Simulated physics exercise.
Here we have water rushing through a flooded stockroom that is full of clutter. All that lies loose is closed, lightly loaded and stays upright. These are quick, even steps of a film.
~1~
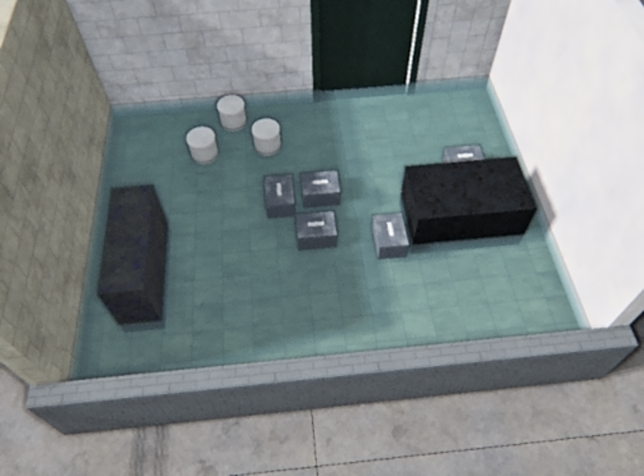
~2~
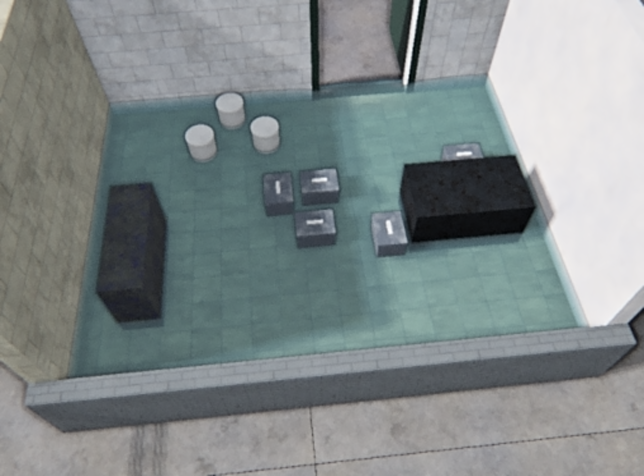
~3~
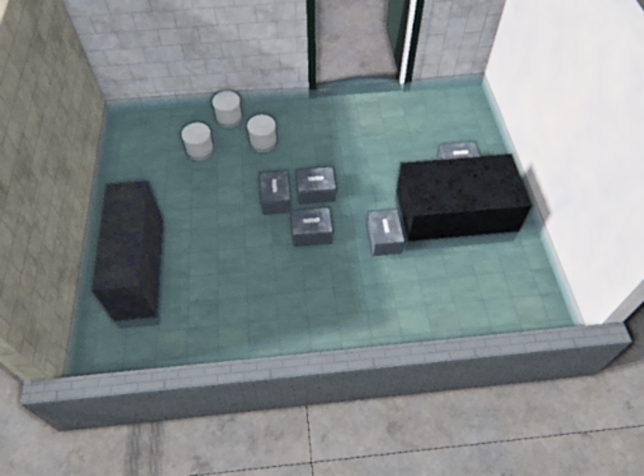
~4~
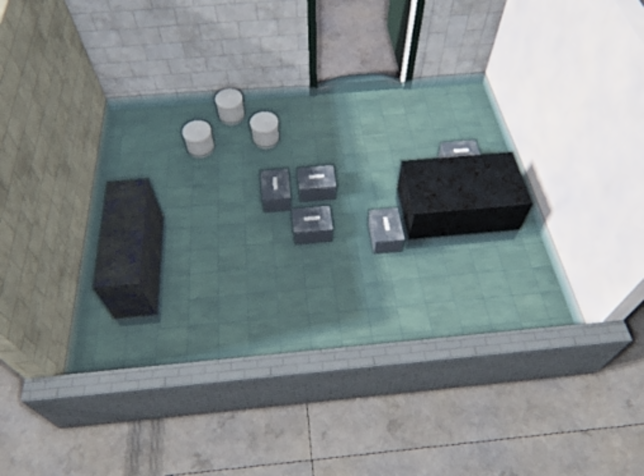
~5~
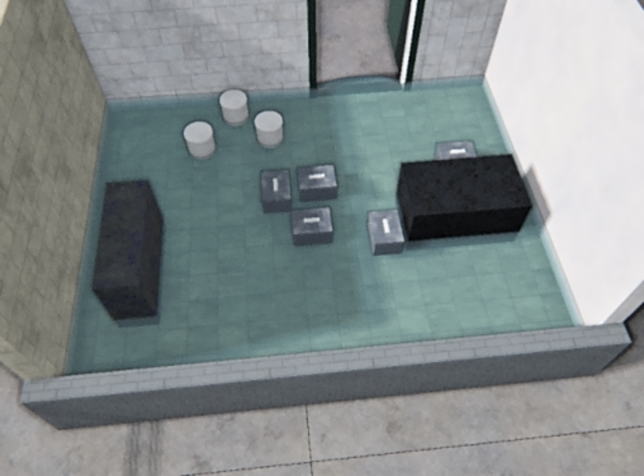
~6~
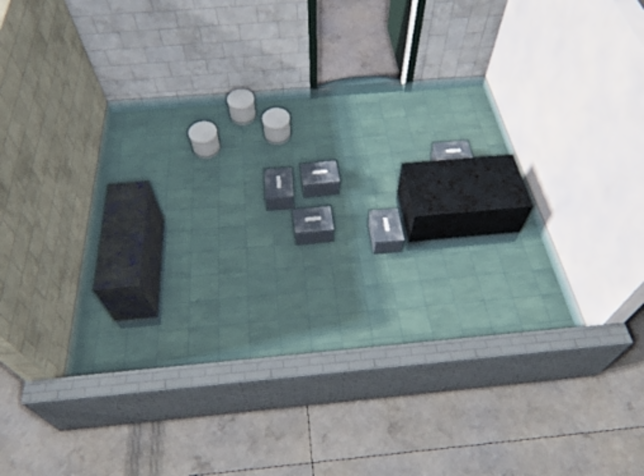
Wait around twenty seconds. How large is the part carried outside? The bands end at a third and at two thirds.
That comes to two thirds or above.
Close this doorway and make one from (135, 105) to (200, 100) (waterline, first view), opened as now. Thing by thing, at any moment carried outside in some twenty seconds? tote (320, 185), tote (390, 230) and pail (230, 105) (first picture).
As listed: Out, inside, out.
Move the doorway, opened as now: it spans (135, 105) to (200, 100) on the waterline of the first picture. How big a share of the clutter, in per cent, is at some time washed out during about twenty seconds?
Near 80 in a hundred.
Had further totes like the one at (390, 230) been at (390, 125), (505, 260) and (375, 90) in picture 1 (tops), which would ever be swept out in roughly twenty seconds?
In that order: Out, inside, out.
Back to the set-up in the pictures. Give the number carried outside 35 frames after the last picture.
It comes to 7.
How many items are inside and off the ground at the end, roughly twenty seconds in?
1 of them.
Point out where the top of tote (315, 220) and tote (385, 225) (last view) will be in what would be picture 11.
Roughly at (324, 191) and (386, 182).
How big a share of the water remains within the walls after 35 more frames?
Near 56 in a hundred.
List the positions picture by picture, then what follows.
In the first frame, a pail at (266, 129) floats; a pail at (231, 104) floats; 0 of 8 have shifted.
In the second frame, a pail at (265, 126) floats; a pail at (229, 102), afloat; 0 of 8 have shifted.
In the third frame, a pail at (261, 125), afloat; a pail at (226, 101) floats; 0 of 8 have shifted.
In the fourth frame, a pail at (264, 122), afloat, close to its start; a pail at (229, 98) floats; 0 of 8 have shifted.
In the fifth frame, a pail at (269, 121), afloat, close to its start; a pail at (233, 99), afloat, close to its start; 3 of 8 have shifted.
In the sixth frame, a pail at (276, 118), afloat, close to its start; a pail at (241, 98) floats, close to its start; 6 of 8 have shifted.
A moment on, 0 of 8 are out; 8 afloat.
Next, 3 of 8 are out; 5 afloat.
Later, 7 of 8 are out; 1 afloat.
In the end, 7 of 8 are out; 1 afloat.
